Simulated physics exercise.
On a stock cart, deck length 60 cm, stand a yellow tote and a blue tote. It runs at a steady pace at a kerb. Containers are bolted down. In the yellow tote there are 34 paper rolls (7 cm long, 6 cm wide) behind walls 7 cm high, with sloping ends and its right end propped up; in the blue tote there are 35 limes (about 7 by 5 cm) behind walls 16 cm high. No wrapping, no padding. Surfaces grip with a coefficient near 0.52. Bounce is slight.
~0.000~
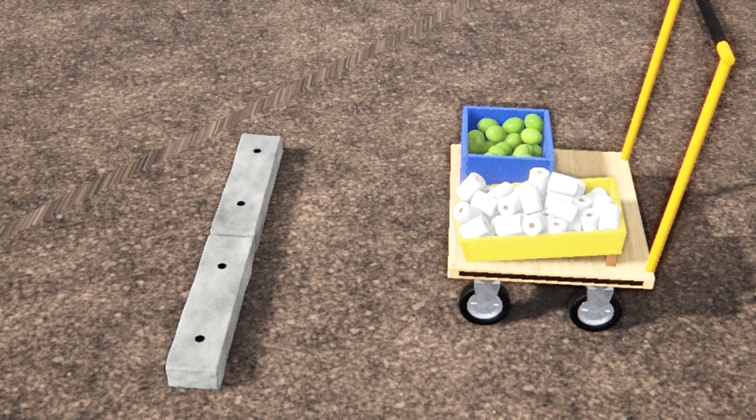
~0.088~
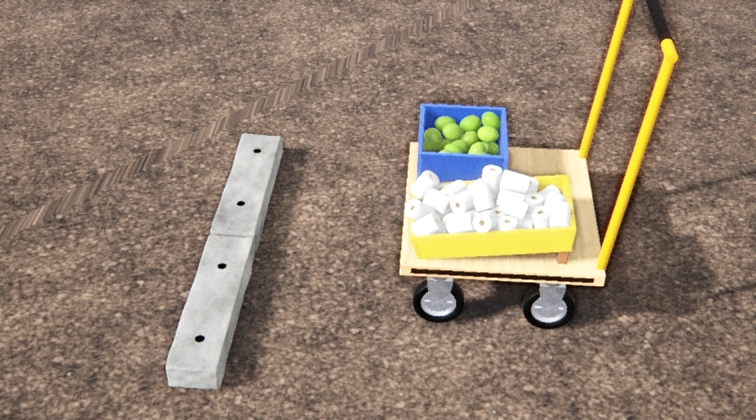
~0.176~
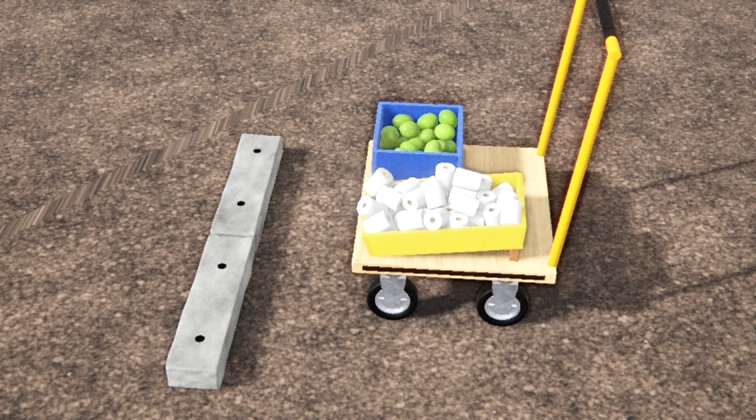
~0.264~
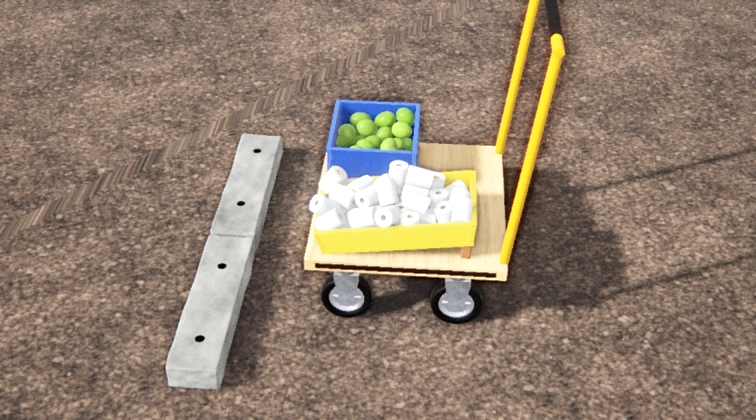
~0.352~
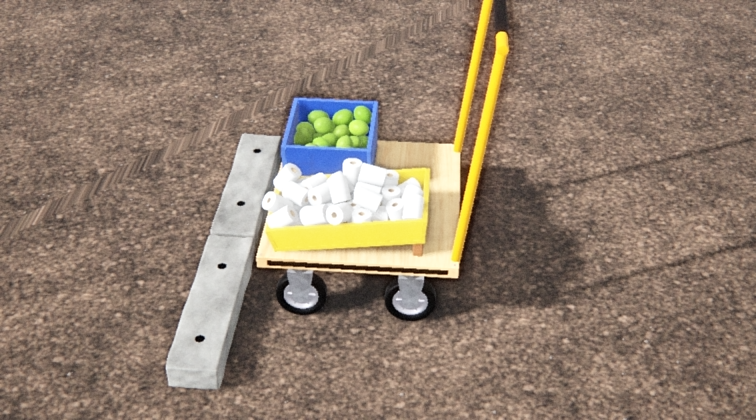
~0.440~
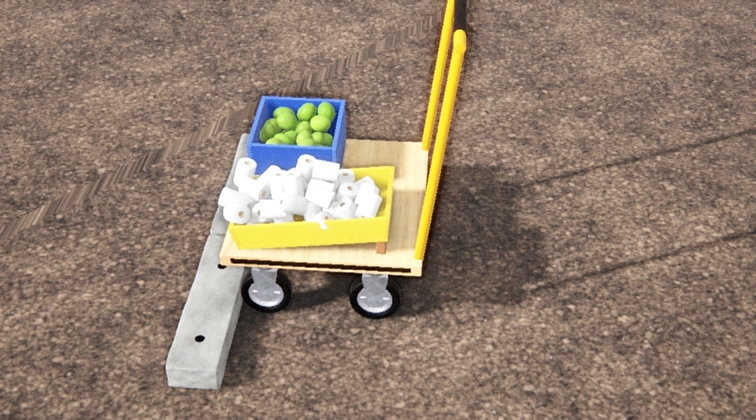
A flat wooden cart with a yellow handle stands on rough brown ground, seen from above and to one side by a still camera. On its deck, a yellow tote of white paper rolls sits in front of a blue tote of green limes, with a grey kerb to the left. The cart rolls steadily leftward until it is against the kerb, both totes riding along with their contents inside.
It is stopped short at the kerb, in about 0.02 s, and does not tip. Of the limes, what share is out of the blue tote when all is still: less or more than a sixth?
Under a sixth of the limes leave the blue tote.
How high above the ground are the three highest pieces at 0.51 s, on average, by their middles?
About 64 cm.
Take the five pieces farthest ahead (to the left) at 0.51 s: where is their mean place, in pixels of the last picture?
Near (212, 160).
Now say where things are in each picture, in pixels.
In the first picture (we follow the rim corner now nearest the camera), blue tote (its farthest corner) at (468, 107); yellow tote at (622, 231); 68 cm still to roll; nothing out yet.
Blue tote at (425, 105); yellow tote at (572, 228); 54 cm still to roll, in the second picture.
Blue tote at (383, 103); yellow tote at (522, 225); 39 cm still to roll, in the third picture.
Blue tote at (340, 101); yellow tote at (472, 223); 25 cm still to roll, in the fourth picture.
Blue tote at (298, 99); yellow tote at (423, 220); 11 cm still to roll, in the fifth picture.
Blue tote at (266, 97); yellow tote at (385, 218); stopped; nothing out yet, in the sixth picture.
After 0.51 s, 8 of 34 out of the yellow tote and 0 of 35 out of the blue tote.
After 0.63 s, 14 of 34 out of the yellow tote and 1 of 35 out of the blue tote.
After 0.86 s, 16 of 34 out of the yellow tote and 2 of 35 out of the blue tote.
When it is over (at 1.36 s), 16 of 34 out of the yellow tote and 2 of 35 out of the blue tote. Asked share, 2 of 35, 6 per cent.
